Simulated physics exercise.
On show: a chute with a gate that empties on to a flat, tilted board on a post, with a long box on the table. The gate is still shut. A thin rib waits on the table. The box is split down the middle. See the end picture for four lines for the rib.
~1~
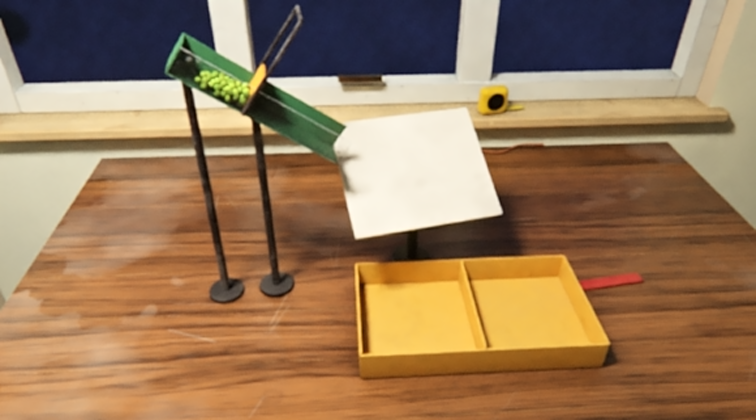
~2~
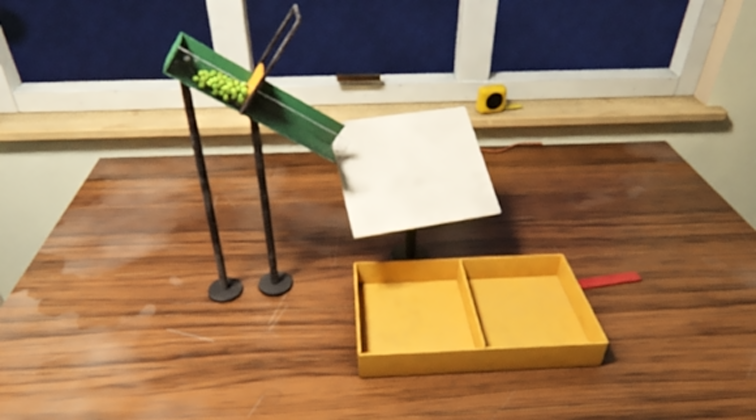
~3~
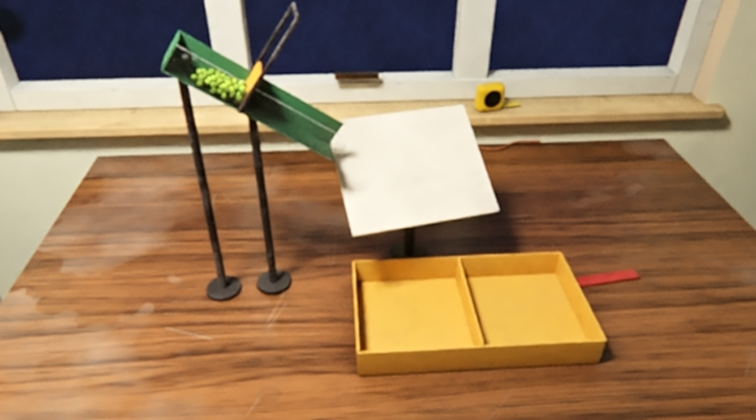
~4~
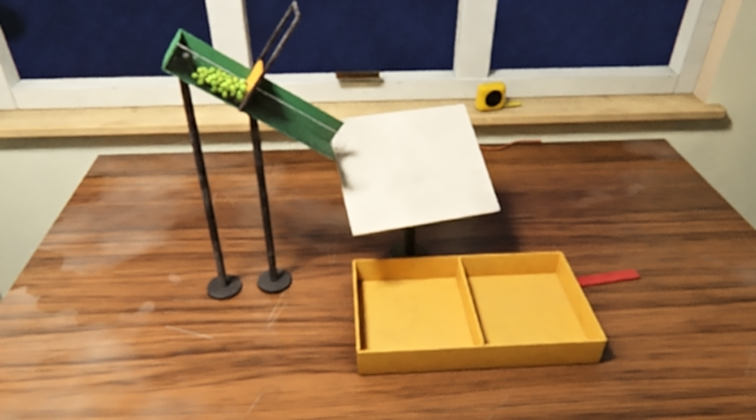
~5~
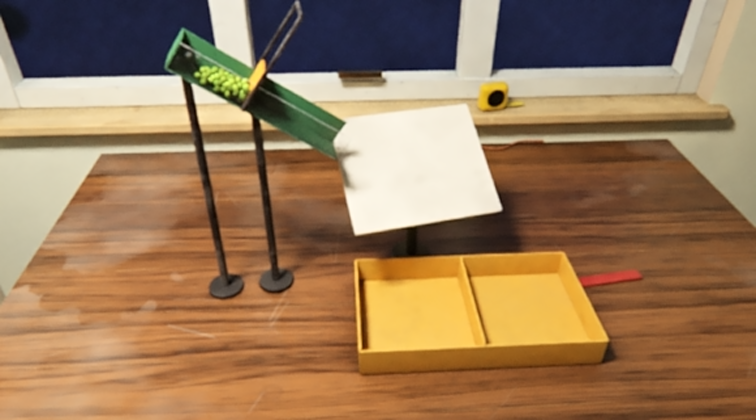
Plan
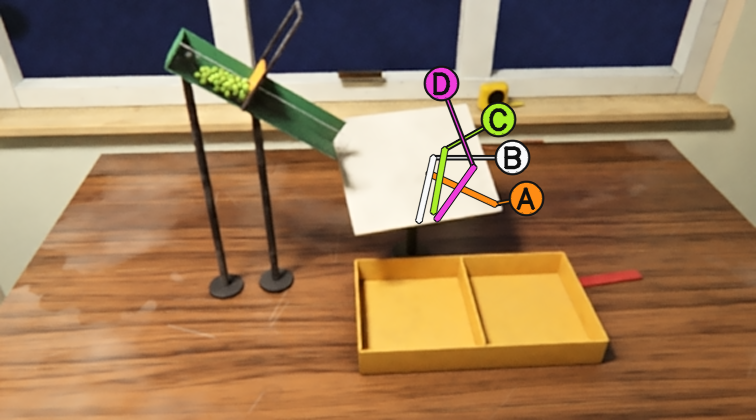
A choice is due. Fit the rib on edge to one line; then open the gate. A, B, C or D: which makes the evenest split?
Best: A.
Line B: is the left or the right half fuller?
More lands on the left.
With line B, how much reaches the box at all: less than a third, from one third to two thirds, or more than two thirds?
Line B gives more than two thirds.
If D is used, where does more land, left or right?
The left half.
On the marked copy, line A from (429, 173) to (494, 204); line B from (433, 157) to (419, 220); line C from (444, 149) to (433, 211); line D from (473, 167) to (437, 218).
With A, of what is caught, about two thirds in the left half, about a third in the right.
With B, of what is caught, nearly all in the left half, a stray few in the right.
With C, of what is caught, nearly all in the left half, a small part in the right.
With D, of what is caught, nearly all in the left half, a small part in the right.
